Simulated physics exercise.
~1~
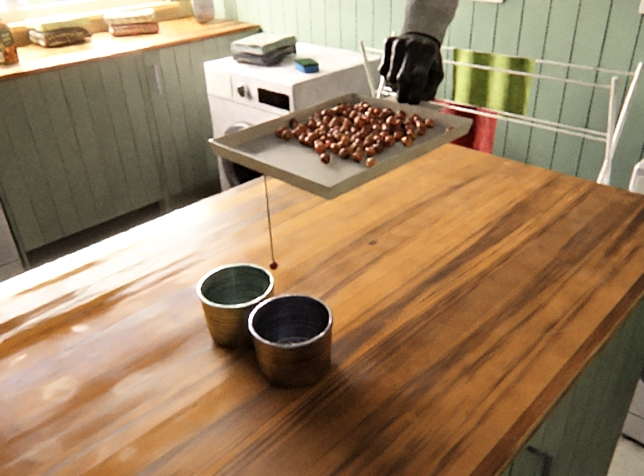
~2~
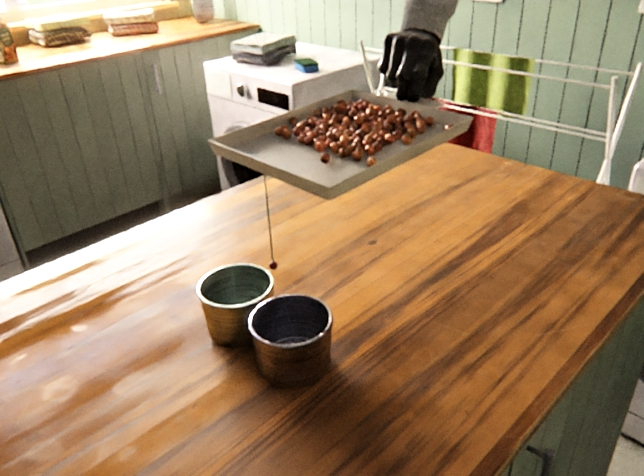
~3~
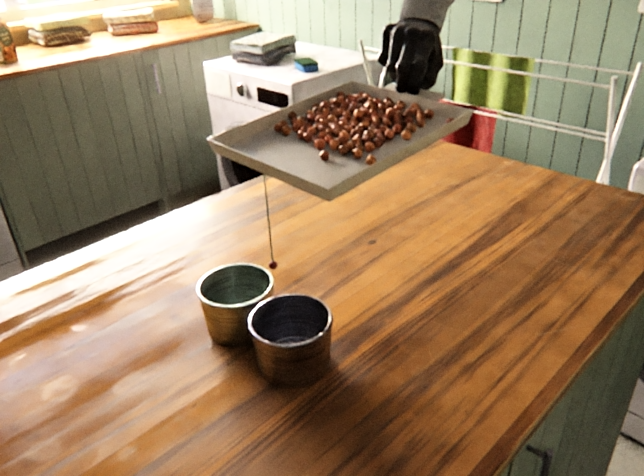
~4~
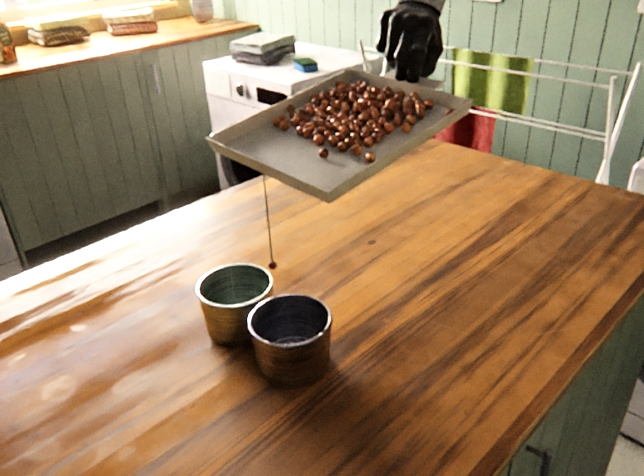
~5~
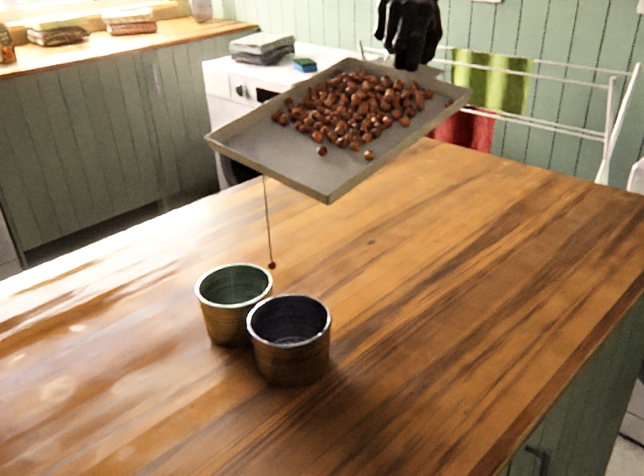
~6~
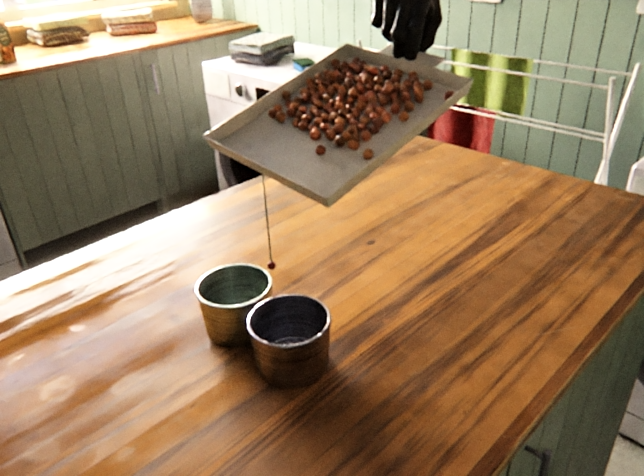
In a green-panelled kitchen, a black-gloved hand gradually raising the far side of a tray of hazelnuts above two empty bowls.
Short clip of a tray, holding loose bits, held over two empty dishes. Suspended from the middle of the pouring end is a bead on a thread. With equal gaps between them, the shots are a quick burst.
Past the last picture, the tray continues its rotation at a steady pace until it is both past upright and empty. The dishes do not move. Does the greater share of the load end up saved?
Yes.
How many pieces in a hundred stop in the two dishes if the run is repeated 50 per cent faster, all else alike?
Close to 60 in a hundred.
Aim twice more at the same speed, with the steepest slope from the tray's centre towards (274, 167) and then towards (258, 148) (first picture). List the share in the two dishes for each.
I'd say some 60 in a hundred at first, then 0 in a hundred.
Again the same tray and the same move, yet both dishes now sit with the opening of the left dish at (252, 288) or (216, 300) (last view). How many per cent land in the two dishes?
It comes to near 90 per cent the first time and near 40 per cent the second time.
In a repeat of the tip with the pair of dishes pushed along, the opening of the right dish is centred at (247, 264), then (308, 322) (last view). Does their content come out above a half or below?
The first place gets a lesser share, the second the greater share.
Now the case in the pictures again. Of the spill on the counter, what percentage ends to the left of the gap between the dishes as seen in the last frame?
Near 20 in a hundred.
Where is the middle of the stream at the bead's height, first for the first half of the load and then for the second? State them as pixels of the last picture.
Around (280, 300) first; around (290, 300) second.
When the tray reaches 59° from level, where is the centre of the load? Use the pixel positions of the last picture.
The middle of the load sits near (295, 167).
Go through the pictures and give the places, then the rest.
In the first frame, corners of the pouring end near (214, 140) and (330, 184), level; middle of the load near (360, 127), hazelnuts; left dish near (209, 318); right dish near (263, 357); bead on its thread near (274, 266).
In the second frame, corners of the pouring end near (213, 140) and (329, 184), level; middle of the load near (360, 125).
In the third frame, corners of the pouring end near (212, 138) and (329, 186), tipped barely, lowest at the right corner; middle of the load near (359, 119).
In the fourth frame, corners of the pouring end near (211, 137) and (328, 188), tipped a little, lowest at the right corner; middle of the load near (358, 111).
In the fifth frame, corners of the pouring end near (209, 136) and (327, 191), tipped a little, lowest at the right corner; middle of the load near (357, 103).
In the sixth frame, corners of the pouring end near (208, 135) and (327, 194), tipped clearly, lowest at the right corner; middle of the load near (355, 96); left dish near (207, 318); right dish near (261, 357).
Shortly afterwards, tray tipped steeply; the bulk on the tray; only a few in the right dish; only a few in the left dish; only a few outside both; a little in the air.
Next, tray tipped right over; near a third on the tray; near a quarter in the right dish; a little in the left dish; a little outside both; near a quarter in the air.
Some moments later, tray tipped past a quarter turn; near two thirds in the right dish; a little in the left dish; near a quarter outside both.
In the end, tray tipped past a quarter turn; near two thirds in the right dish; a little in the left dish; near a quarter outside both.
